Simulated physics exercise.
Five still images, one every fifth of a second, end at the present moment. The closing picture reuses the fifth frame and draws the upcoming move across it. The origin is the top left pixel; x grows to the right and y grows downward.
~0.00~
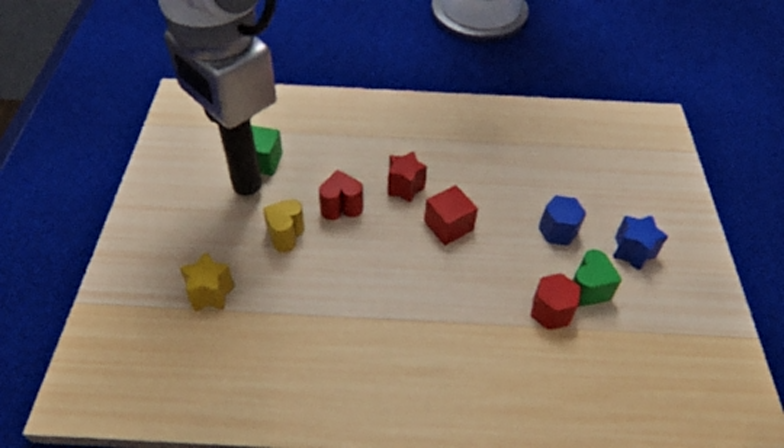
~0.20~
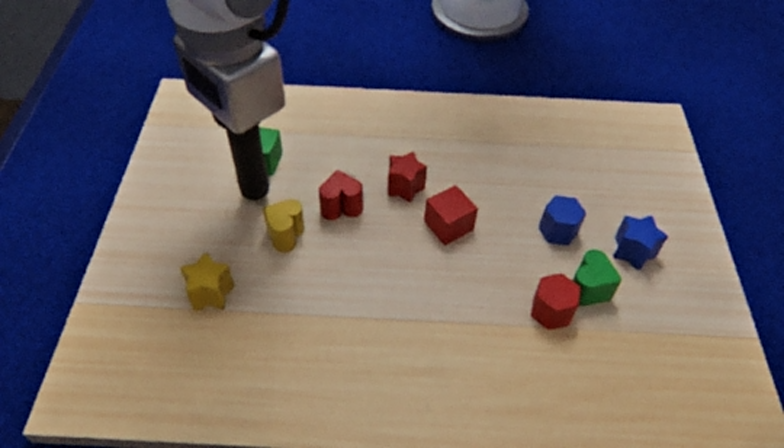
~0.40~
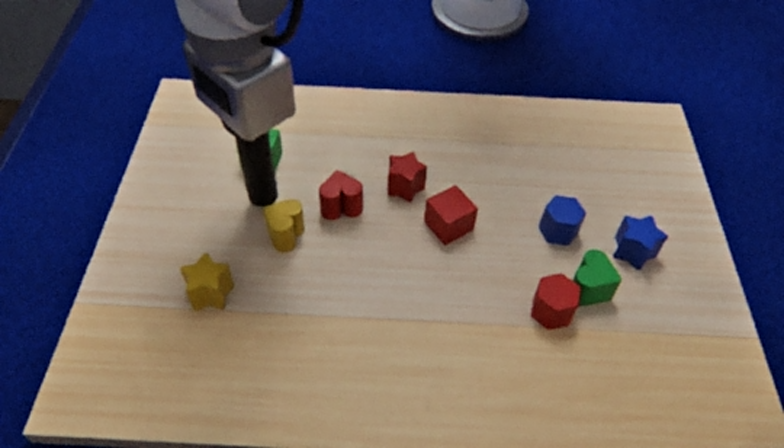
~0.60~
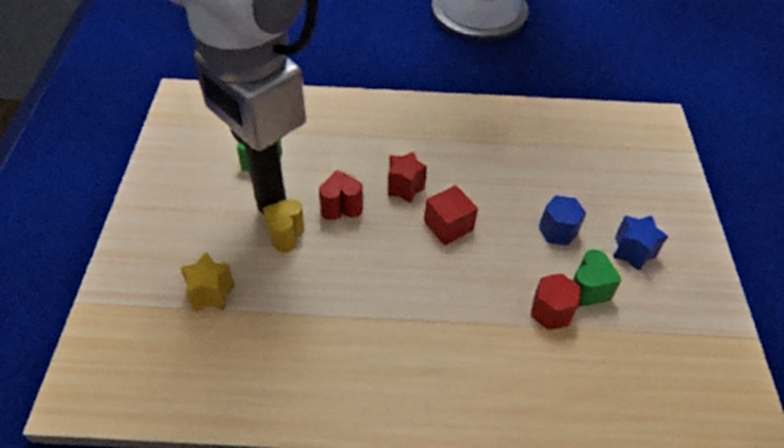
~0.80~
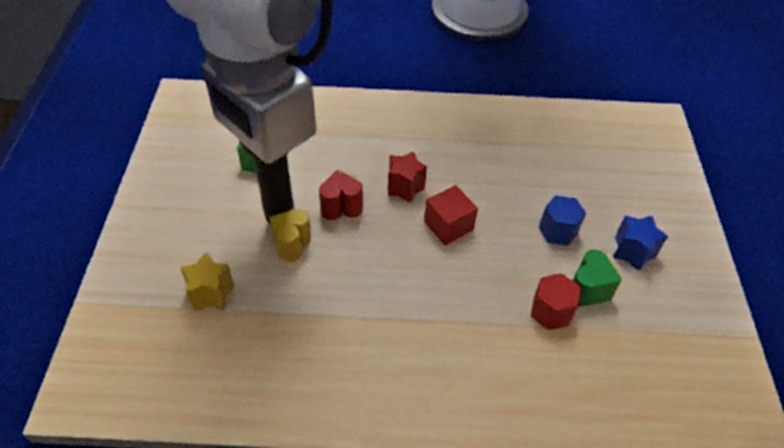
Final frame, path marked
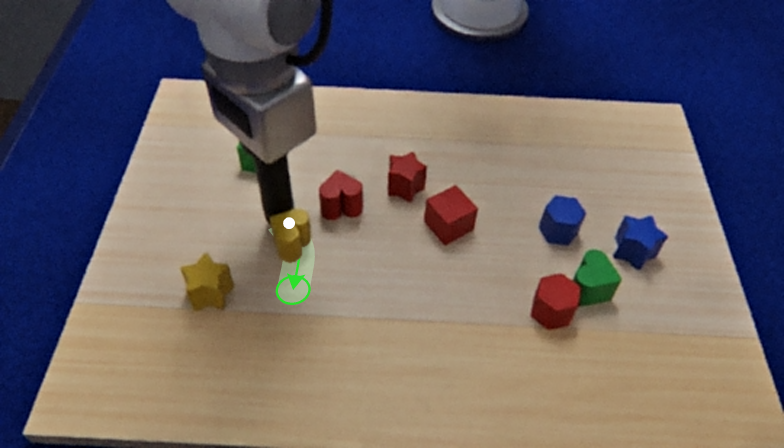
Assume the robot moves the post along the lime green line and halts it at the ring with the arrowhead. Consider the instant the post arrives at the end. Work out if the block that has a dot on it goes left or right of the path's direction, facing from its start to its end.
Displaced left.
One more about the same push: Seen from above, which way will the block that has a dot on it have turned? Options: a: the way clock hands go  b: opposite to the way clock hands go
The one that fits is b, opposite to the way clock hands go.
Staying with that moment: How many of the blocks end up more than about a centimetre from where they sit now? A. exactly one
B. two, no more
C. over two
Choice A: Exactly one.
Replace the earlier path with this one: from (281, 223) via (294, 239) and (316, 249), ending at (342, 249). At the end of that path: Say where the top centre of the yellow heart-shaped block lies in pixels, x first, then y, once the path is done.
It should be at (314, 255) by then.
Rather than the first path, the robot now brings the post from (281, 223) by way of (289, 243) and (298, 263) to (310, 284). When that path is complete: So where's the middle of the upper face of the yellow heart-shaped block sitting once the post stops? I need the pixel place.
The yellow heart-shaped block ends near (325, 287).
Drawn move, from (281, 223) via (296, 241) and (298, 265), ending at (293, 290); the dot is on the yellow heart-shaped block.
What follows on the original path. Halfway along, post at (298, 247); yellow heart-shaped block at (309, 257).
At the end, post at (292, 283); yellow heart-shaped block at (318, 285), turned 40° anticlockwise; red heart-shaped block still.
